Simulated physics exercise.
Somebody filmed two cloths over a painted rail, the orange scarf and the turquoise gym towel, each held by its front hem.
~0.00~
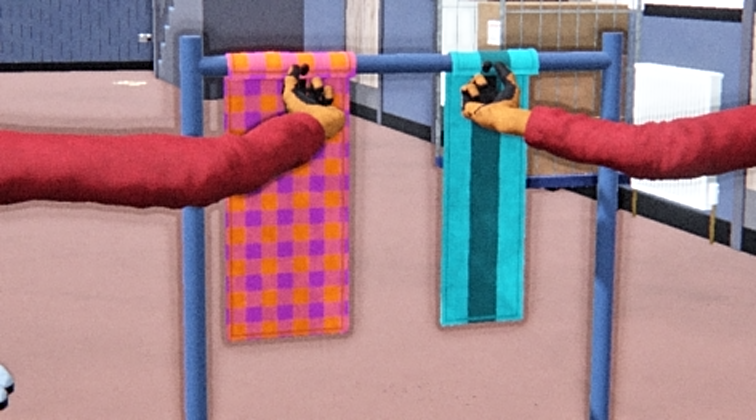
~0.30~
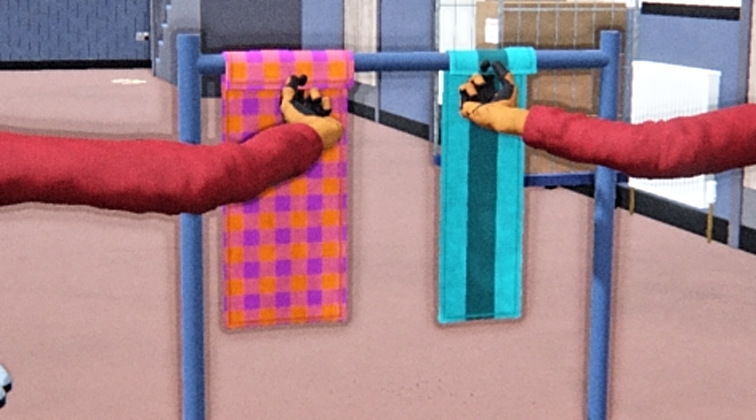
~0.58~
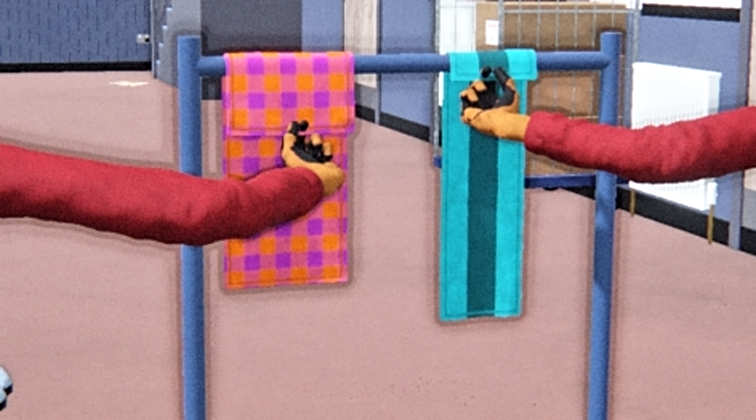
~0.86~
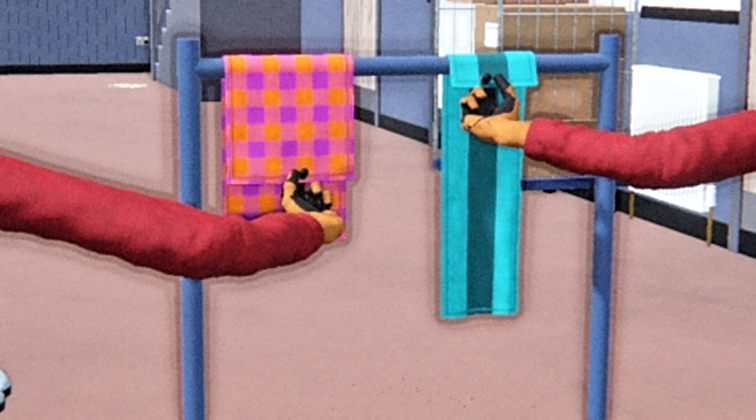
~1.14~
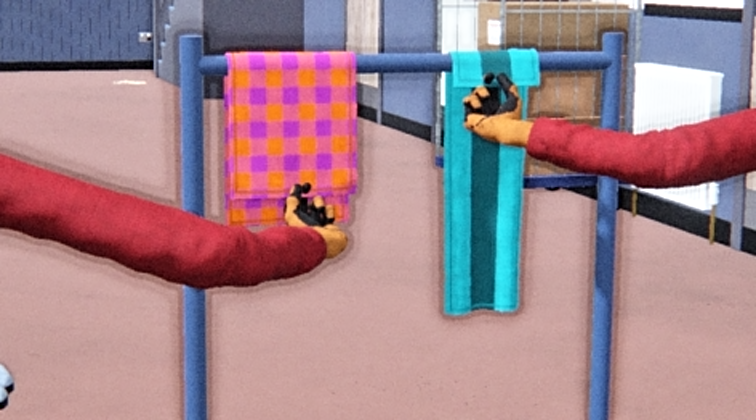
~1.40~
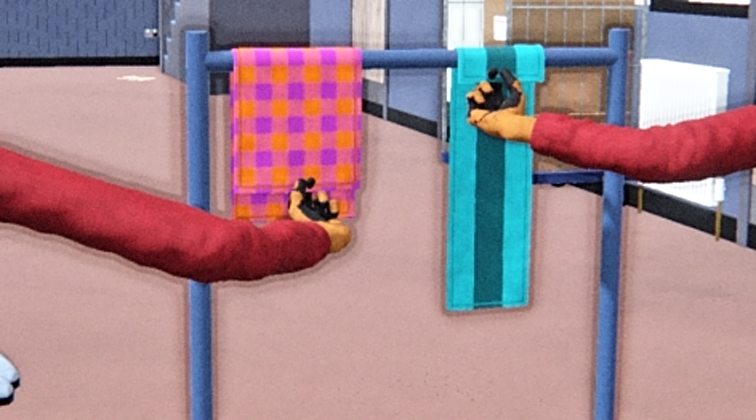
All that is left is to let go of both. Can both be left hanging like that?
The orange scarf stays on; the turquoise gym towel slips to the floor.
After 1.88 s, scarf still hanging; gym towel clear of the rail and dropping.
After 2.20 s, scarf still hanging; gym towel in a heap on the floor.
At rest, scarf still hanging; gym towel in a heap on the floor. The orange scarf hangs there and the turquoise gym towel is pulled off by its long side.
